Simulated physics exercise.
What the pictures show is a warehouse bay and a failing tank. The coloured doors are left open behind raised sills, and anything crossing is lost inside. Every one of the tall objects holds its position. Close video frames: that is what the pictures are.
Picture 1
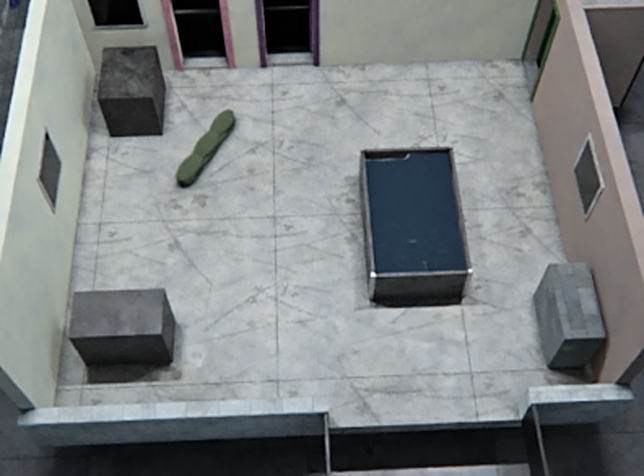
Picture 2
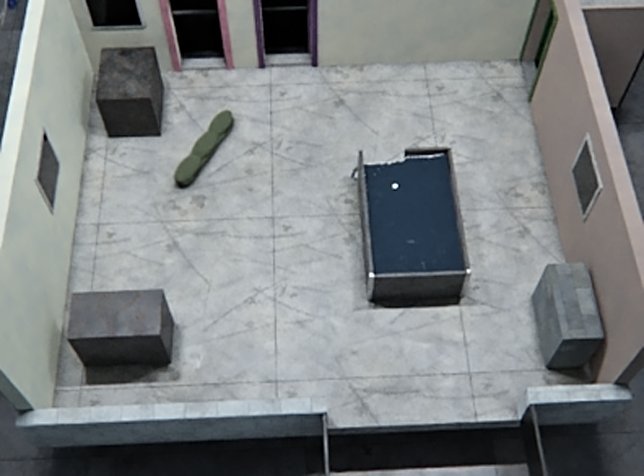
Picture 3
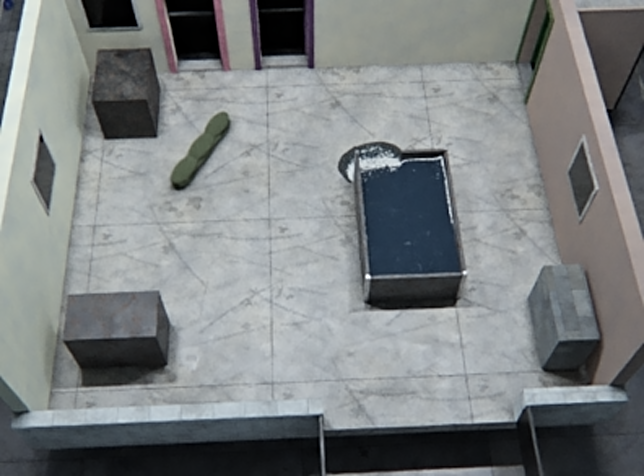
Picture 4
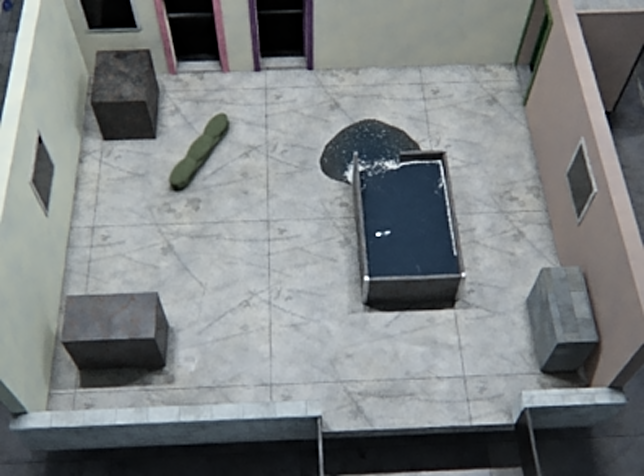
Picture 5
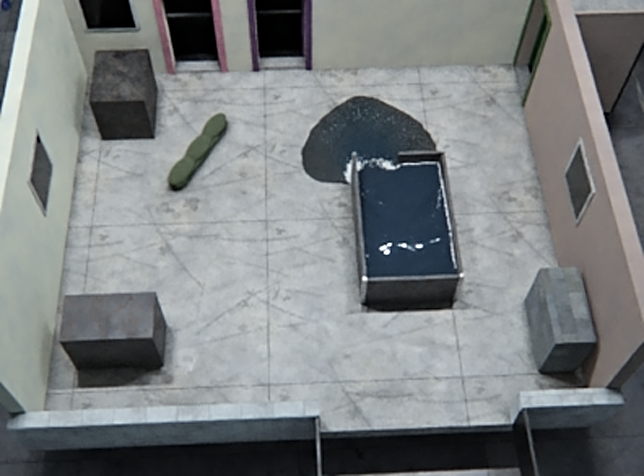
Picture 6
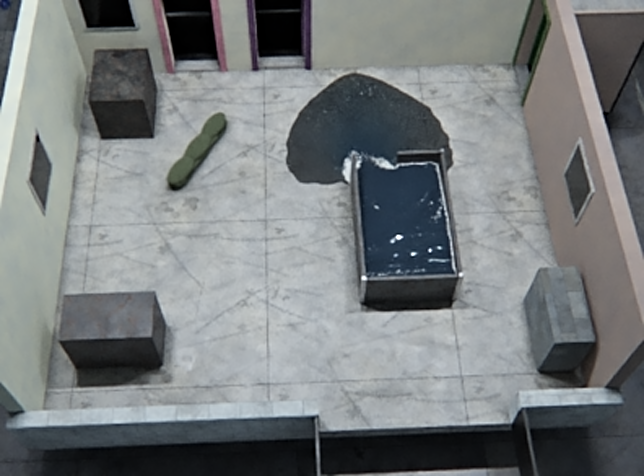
Dark water broke out through a gap at the far side of the open tank, then spread across the pale floor in a widening pool toward the back wall while the surrounding blocks stayed put.
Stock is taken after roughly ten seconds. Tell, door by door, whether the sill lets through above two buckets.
Outcome: The purple door tops two buckets. The pink door tops two buckets. The green door tops two buckets.
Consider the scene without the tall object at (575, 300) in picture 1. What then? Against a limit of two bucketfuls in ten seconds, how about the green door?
Simply put, green clears the line.
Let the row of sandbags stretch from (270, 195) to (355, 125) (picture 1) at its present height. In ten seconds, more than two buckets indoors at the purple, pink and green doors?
My take: Purple stays below the mark, pink stays below the mark, and green exceeds the mark.
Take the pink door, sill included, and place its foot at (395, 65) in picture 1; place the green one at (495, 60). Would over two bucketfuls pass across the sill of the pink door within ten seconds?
Pink door: It tops the limit.
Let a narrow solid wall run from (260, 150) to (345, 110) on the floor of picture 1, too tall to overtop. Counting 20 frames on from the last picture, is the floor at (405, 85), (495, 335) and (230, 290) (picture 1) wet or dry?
Listed order: Swamped, spared, swamped.
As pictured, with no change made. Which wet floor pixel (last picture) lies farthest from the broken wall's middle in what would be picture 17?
I'd point to (153, 78).
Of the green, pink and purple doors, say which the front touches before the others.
My pick is the door marked purple.
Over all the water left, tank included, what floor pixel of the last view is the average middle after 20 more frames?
At about (364, 167).
A moment on, water covers 15 % of the floor; the purple door wet at the sill, nothing in, the pink door not reached, the green door not reached.
Next, water covers 20 % of the floor; the purple door over two buckets in, the pink door wet at the sill, nothing in, the green door not reached.
Then, water covers 30 % of the floor; the purple door over two buckets in, the pink door under two buckets in, the green door over two buckets in.
Later, water covers 50 % of the floor; the purple door over two buckets in, the pink door under two buckets in, the green door far over two buckets in.
In the end, water covers 75 % of the floor; the purple door over two buckets in, the pink door over two buckets in, the green door far over two buckets in.
